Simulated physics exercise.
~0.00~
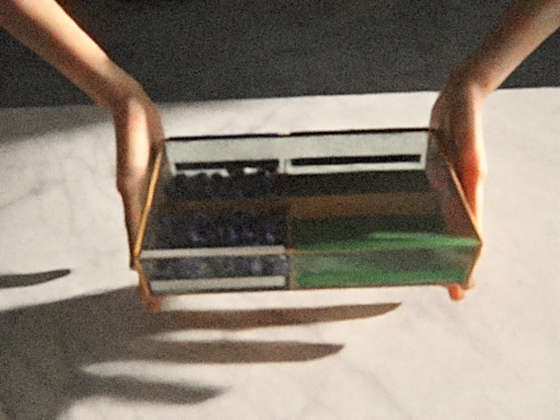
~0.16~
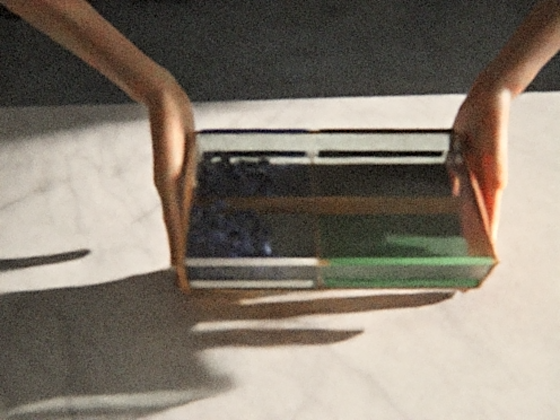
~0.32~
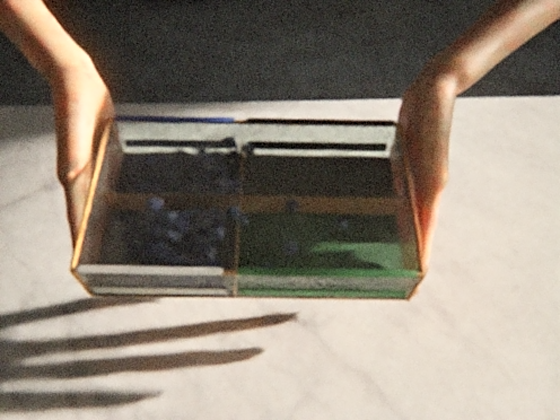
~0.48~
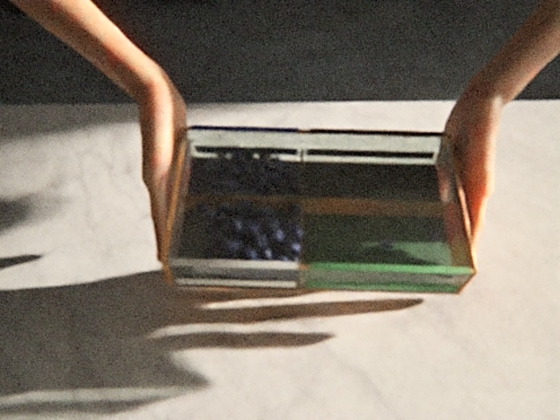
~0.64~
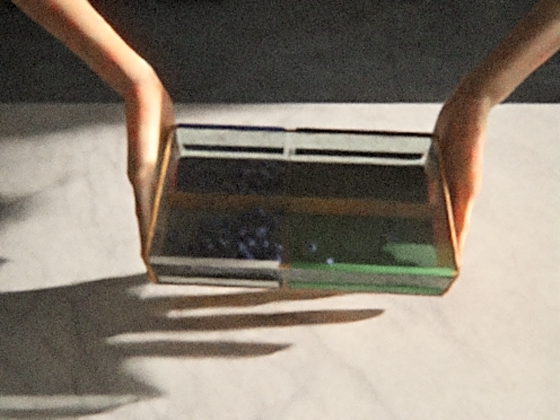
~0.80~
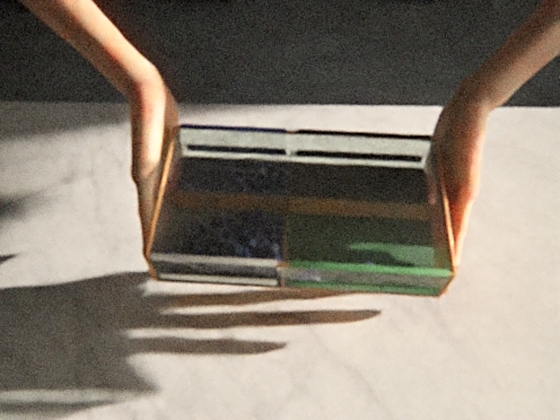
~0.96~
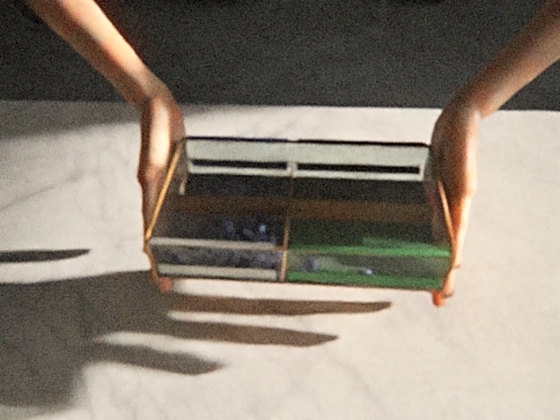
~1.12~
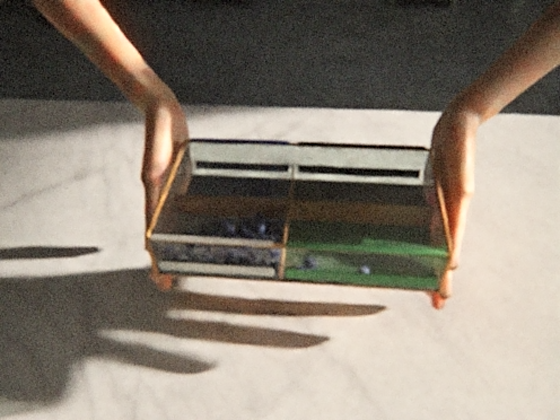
Two hands hold a shallow, clear-lidded box of dark blueberries above a pale, veined tabletop, seen from above and in front against a dark background. Partitions divide the box, with a green section at the near right and a whitish one at the near left, where many berries gather. The hands move it right, swing it left, then bring it right again as its tilt changes and the berries shift. It eases slightly left, pauses tilted, then tips back toward level. Finally it is held still, berries mostly in the left sections and a few on the green.
